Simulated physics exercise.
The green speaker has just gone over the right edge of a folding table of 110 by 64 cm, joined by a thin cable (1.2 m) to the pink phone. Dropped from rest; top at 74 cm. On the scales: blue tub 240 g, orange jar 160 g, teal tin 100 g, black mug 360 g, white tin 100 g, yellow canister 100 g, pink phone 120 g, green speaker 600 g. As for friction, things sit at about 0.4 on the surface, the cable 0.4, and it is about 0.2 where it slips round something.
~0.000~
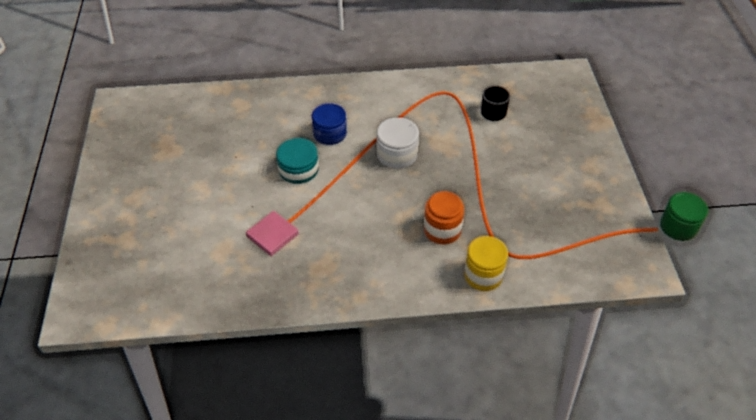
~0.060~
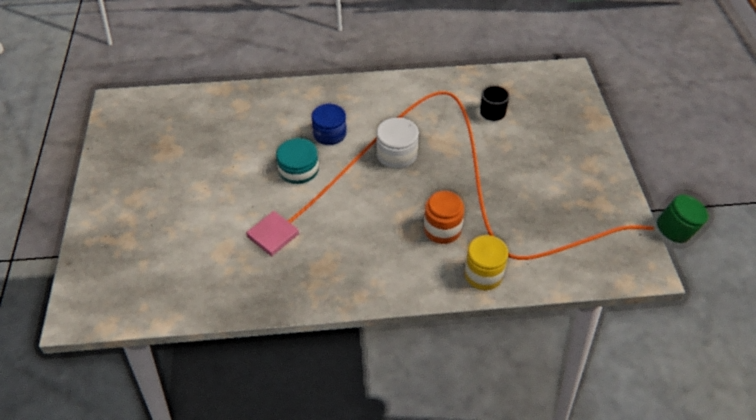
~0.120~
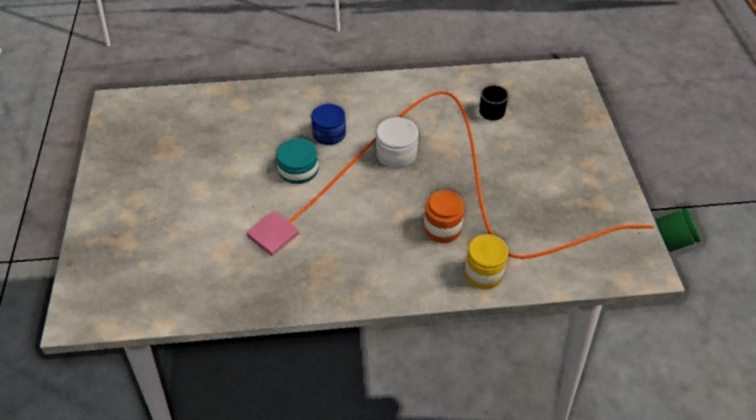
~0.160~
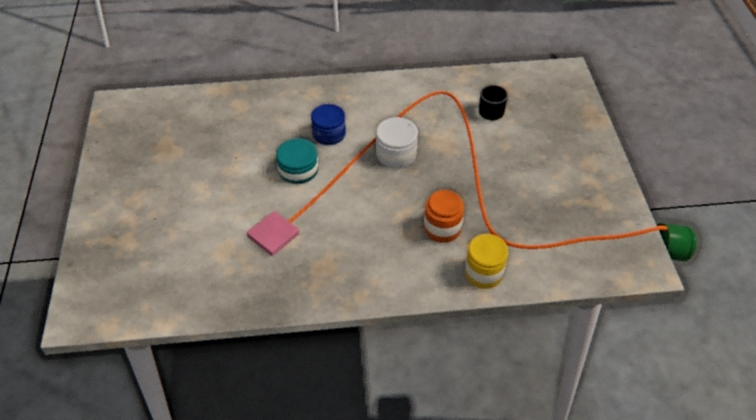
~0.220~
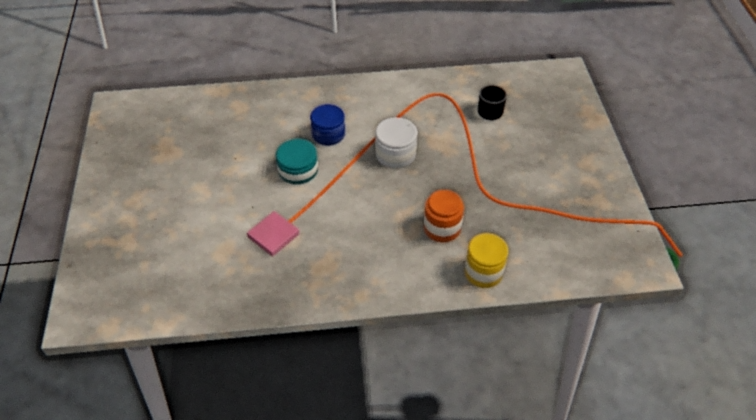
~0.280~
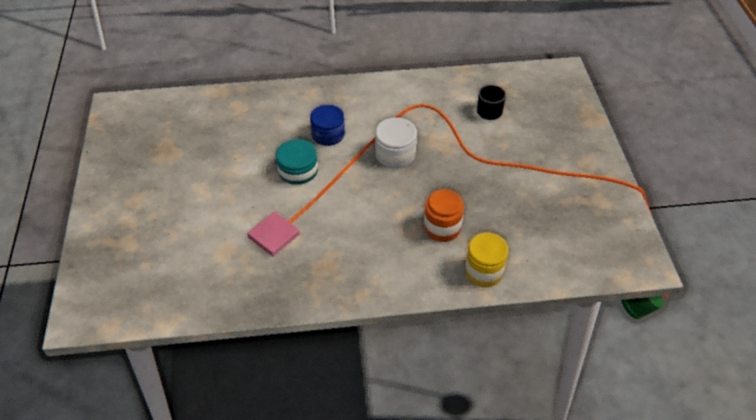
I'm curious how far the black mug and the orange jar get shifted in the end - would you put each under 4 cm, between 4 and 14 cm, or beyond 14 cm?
The black mug relocates just a touch; the orange jar relocates somewhat.
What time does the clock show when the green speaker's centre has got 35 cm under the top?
At about 0.32 s.
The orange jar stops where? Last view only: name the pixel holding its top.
Rest point, last frame: Approx. (459, 230).
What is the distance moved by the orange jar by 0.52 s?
Orange jar: 4 cm.
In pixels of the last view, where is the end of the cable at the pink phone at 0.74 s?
About (526, 141).
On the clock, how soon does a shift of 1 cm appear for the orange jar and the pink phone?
Orange jar 0.48 s; pink phone 0.38 s, roughly.
By 0.5 s, the cable's tail end at (397, 185); orange jar 5 cm off its start, pink phone 25 cm off its start, white tin 18 cm off its start.
By 0.7 s, the cable's tail end at (526, 141); orange jar 7 cm off its start, pink phone 55 cm off its start, white tin 20 cm off its start.
By 1.0 s, the cable's tail end at (559, 129); orange jar 7 cm off its start at (459, 230), pink phone 60 cm off its start at (541, 122), white tin 20 cm off its start at (433, 206).
By 1.2 s, the cable's tail end at (559, 129); orange jar 7 cm off its start, pink phone 60 cm off its start, white tin 20 cm off its start.
By 2.4 s, the cable's tail end at (559, 129); orange jar 7 cm off its start at (459, 230), black mug 1 cm off its start at (494, 91), pink phone 60 cm off its start at (541, 122), white tin 20 cm off its start at (433, 206).
